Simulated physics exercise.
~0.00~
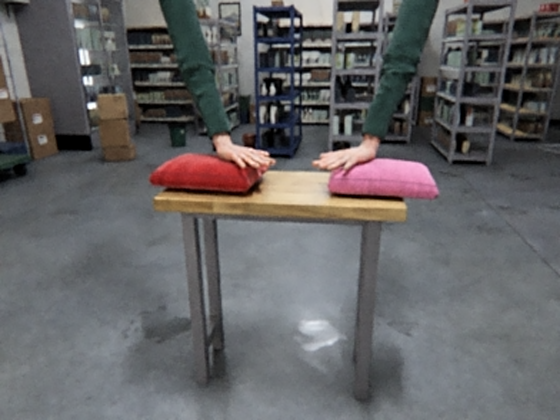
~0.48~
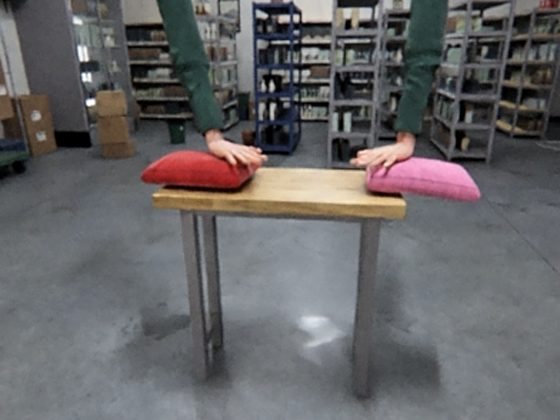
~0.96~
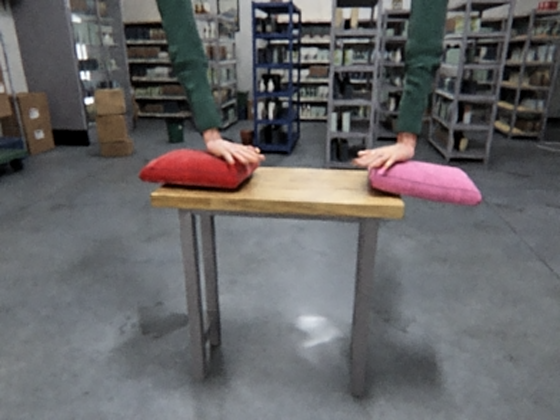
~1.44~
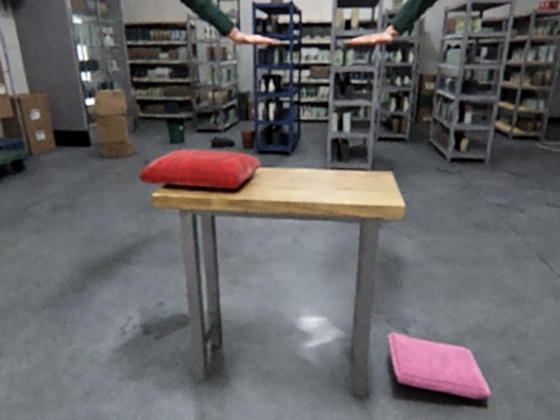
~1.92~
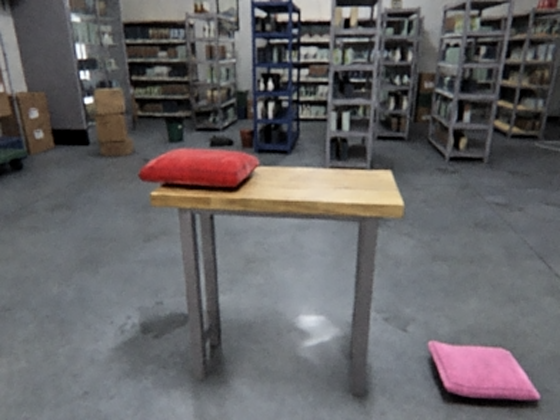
Two hands push red and pink bags outward on a table, and the pink one falls.
